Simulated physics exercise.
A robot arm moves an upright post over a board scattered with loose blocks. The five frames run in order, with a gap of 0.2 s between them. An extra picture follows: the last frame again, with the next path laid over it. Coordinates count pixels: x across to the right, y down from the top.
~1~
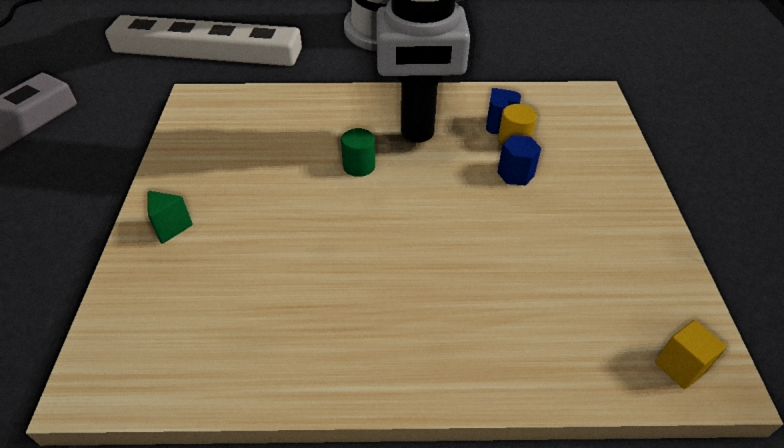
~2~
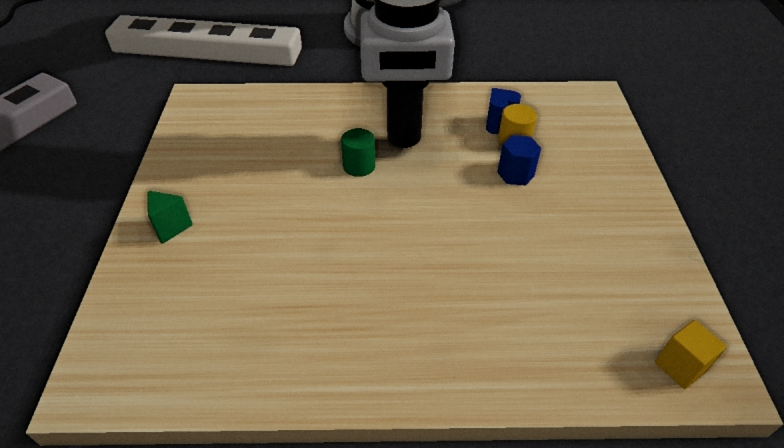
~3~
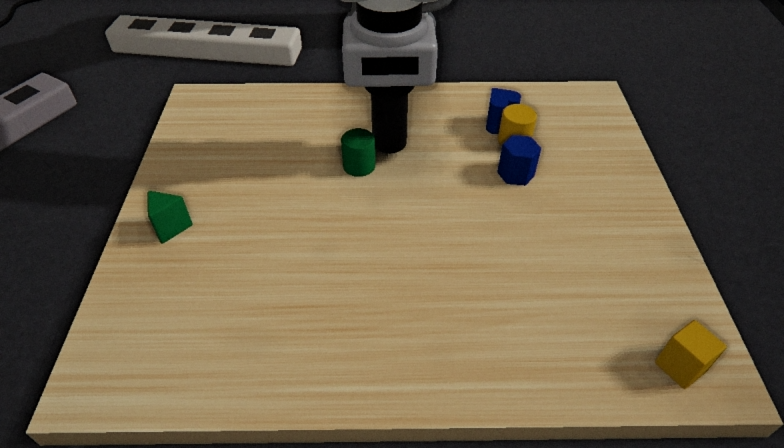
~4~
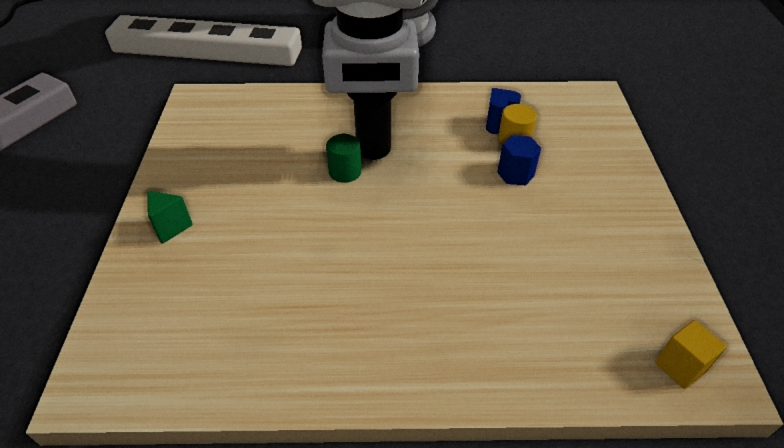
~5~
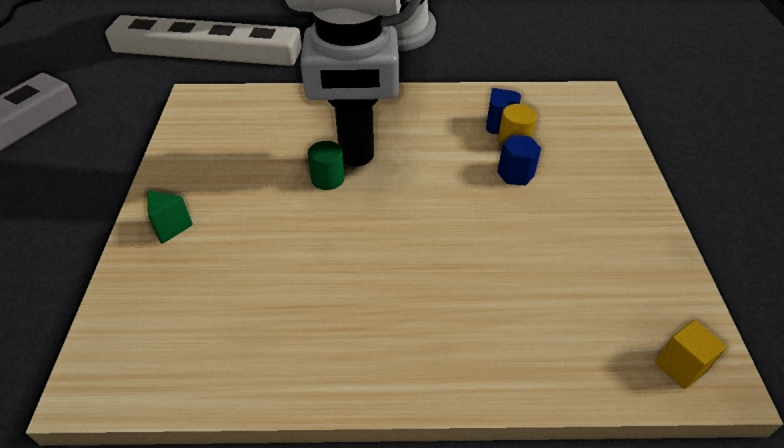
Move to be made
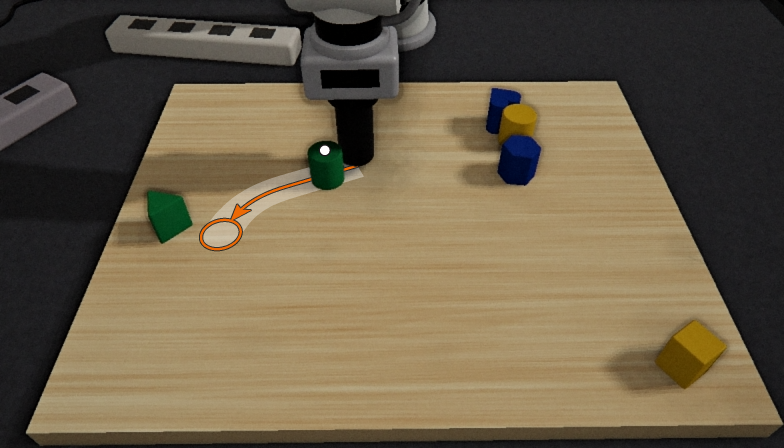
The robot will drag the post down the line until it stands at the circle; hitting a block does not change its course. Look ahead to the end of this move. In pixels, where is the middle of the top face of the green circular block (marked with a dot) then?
Its top middle: (228, 230).
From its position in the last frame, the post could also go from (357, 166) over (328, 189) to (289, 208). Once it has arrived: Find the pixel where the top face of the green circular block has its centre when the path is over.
Expect it around (248, 174).
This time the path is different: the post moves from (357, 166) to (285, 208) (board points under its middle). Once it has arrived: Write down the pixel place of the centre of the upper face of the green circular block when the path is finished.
At (241, 182).
The line goes from (357, 166) via (308, 180) and (257, 199), ending at (221, 234); the dot is on the green circular block.
On the path given first. One third of the way, post at (306, 171); green circular block at (276, 171).
Two thirds of the way, post at (254, 190); green circular block at (240, 197).
At the end, post at (218, 225); green three-sided block unmoved; green circular block at (228, 230).
